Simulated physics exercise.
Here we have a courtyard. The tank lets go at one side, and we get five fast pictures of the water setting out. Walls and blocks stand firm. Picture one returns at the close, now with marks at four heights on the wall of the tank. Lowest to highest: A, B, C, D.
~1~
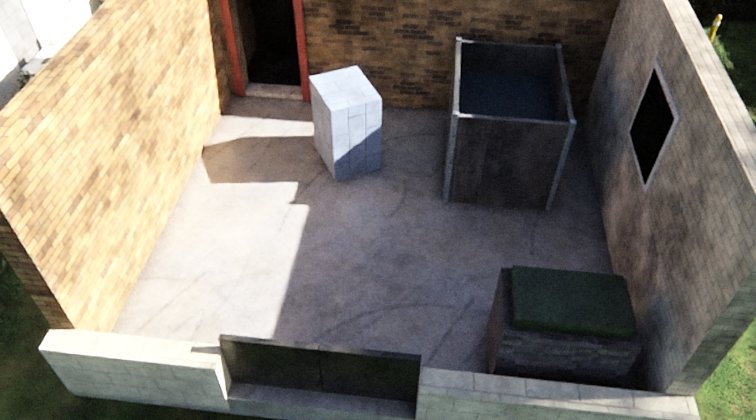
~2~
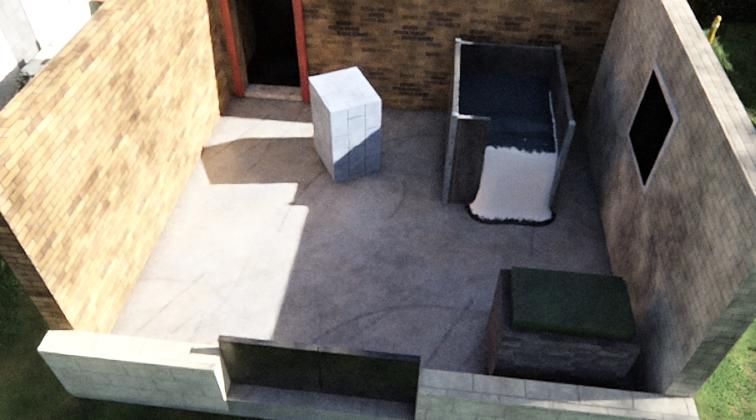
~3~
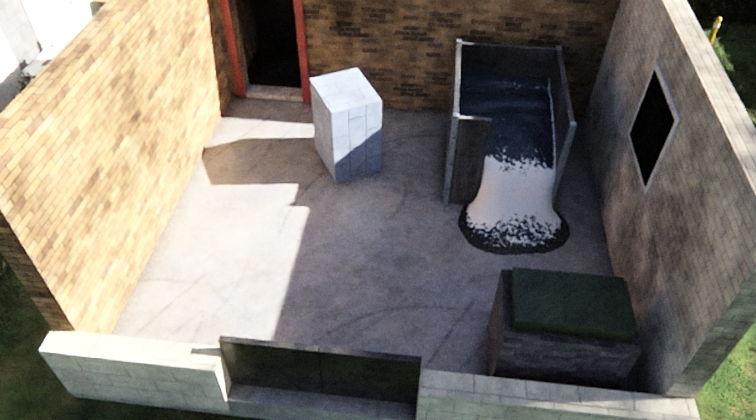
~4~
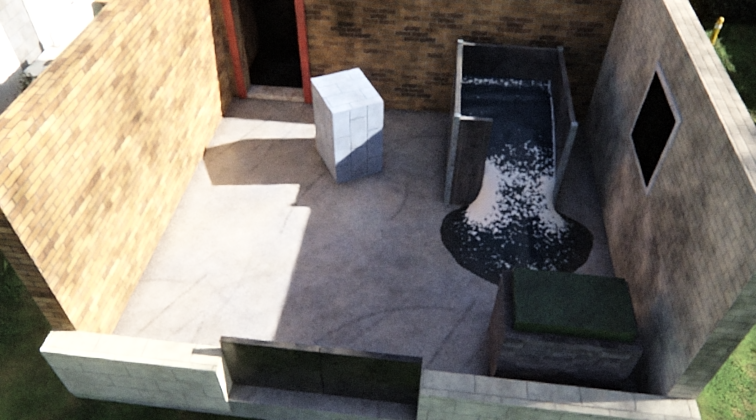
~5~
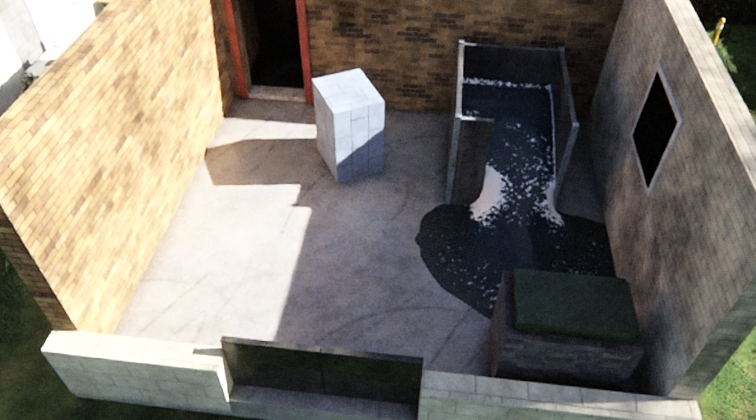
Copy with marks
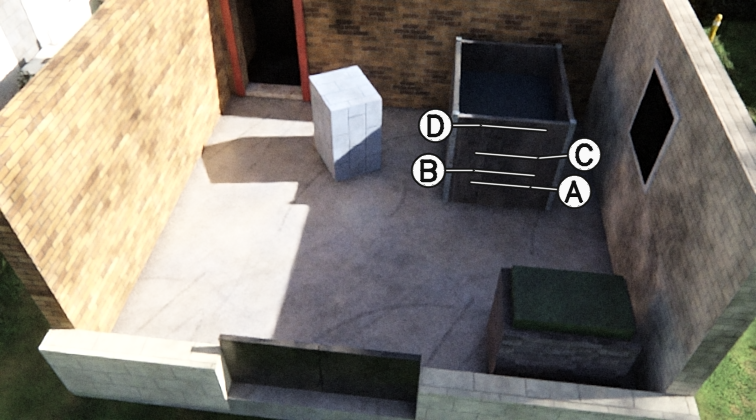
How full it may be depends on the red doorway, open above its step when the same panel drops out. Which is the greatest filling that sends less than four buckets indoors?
The answer is line B.
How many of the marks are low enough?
Two of the four.
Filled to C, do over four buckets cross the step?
Yes, that goes wrong.
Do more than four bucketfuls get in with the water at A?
No, that is safe.
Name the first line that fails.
That is line C.
On the marked copy, A at (501, 184); B at (503, 172); C at (507, 155); D at (512, 127); from the bottom up A, B, C, D.
Choosing A, nothing gets over.
Choosing B, a bucket or two gets in.
Choosing C, about 11 bucketfuls get in.
Choosing D, dozens of bucketfuls pour in.
